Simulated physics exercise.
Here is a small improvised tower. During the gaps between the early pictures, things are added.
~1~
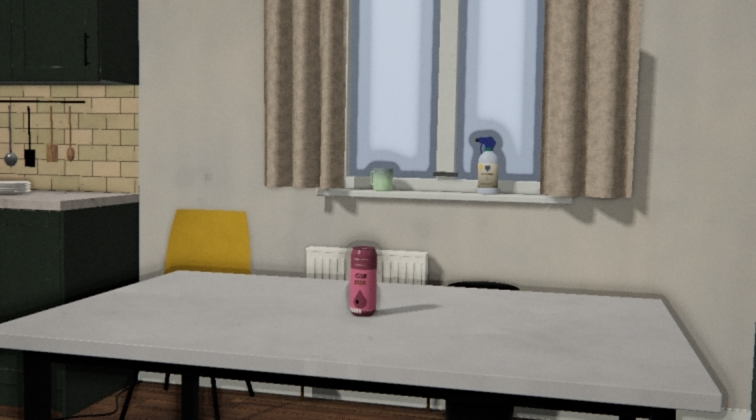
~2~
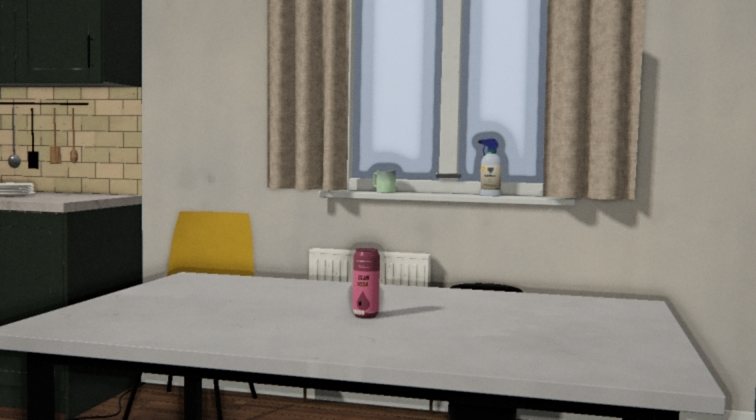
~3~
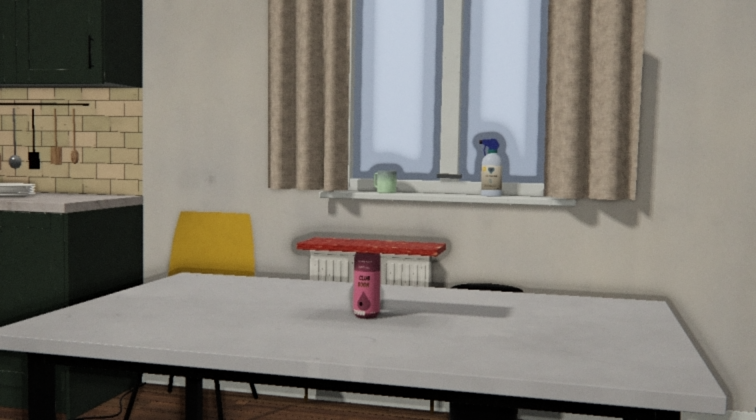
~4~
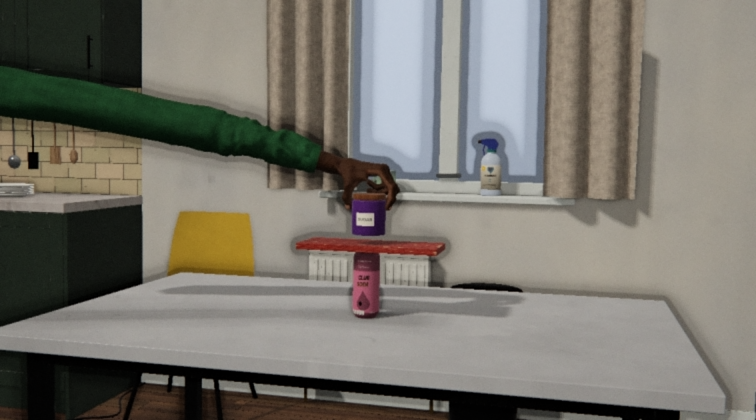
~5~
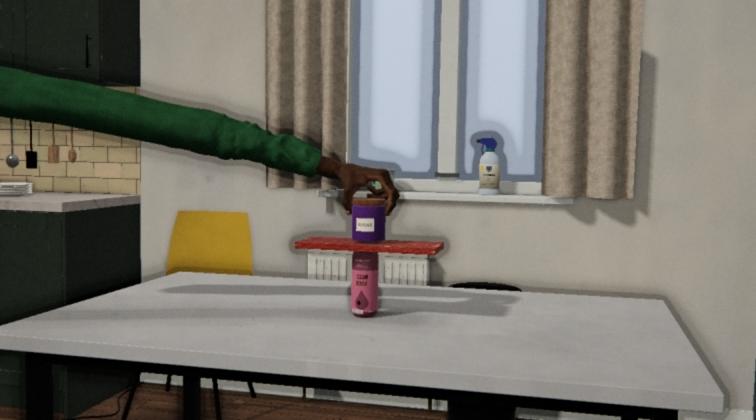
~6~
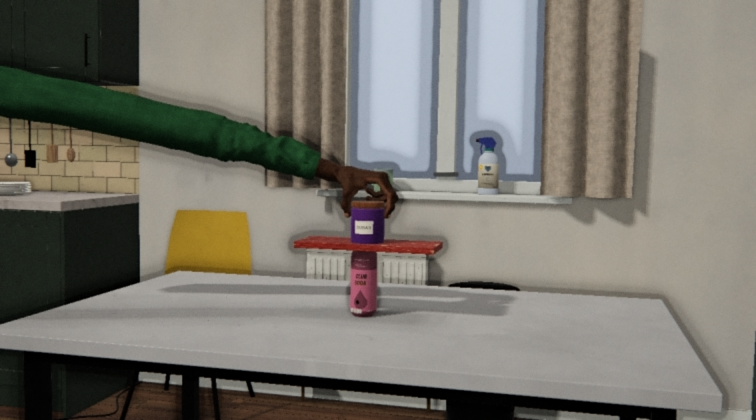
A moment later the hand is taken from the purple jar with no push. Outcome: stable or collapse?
It stays steady.
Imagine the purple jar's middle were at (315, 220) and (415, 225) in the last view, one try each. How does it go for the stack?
Result of try one is that it tips over, and of try two that it tips over.
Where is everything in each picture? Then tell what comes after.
In the first frame, the last thing is not in view yet.
In the second frame, the last thing is not in view yet.
In the third frame, the last thing is not in view yet; red board (372, 246).
The fourth frame shows on its way; purple jar (369, 214); red board (372, 246).
The fifth frame shows on its way; purple jar (369, 219); red board (370, 245).
The sixth frame shows in place under the hand; purple jar (368, 222); red board (369, 245).
Then, 0.30 s past the last view, nothing moves.
Then, 0.70 s past the last view, purple jar resting near (368, 222).
Finally, all 3 still in place. Final places as the last picture's camera would see them, purple jar near (368, 222). The stack holds.
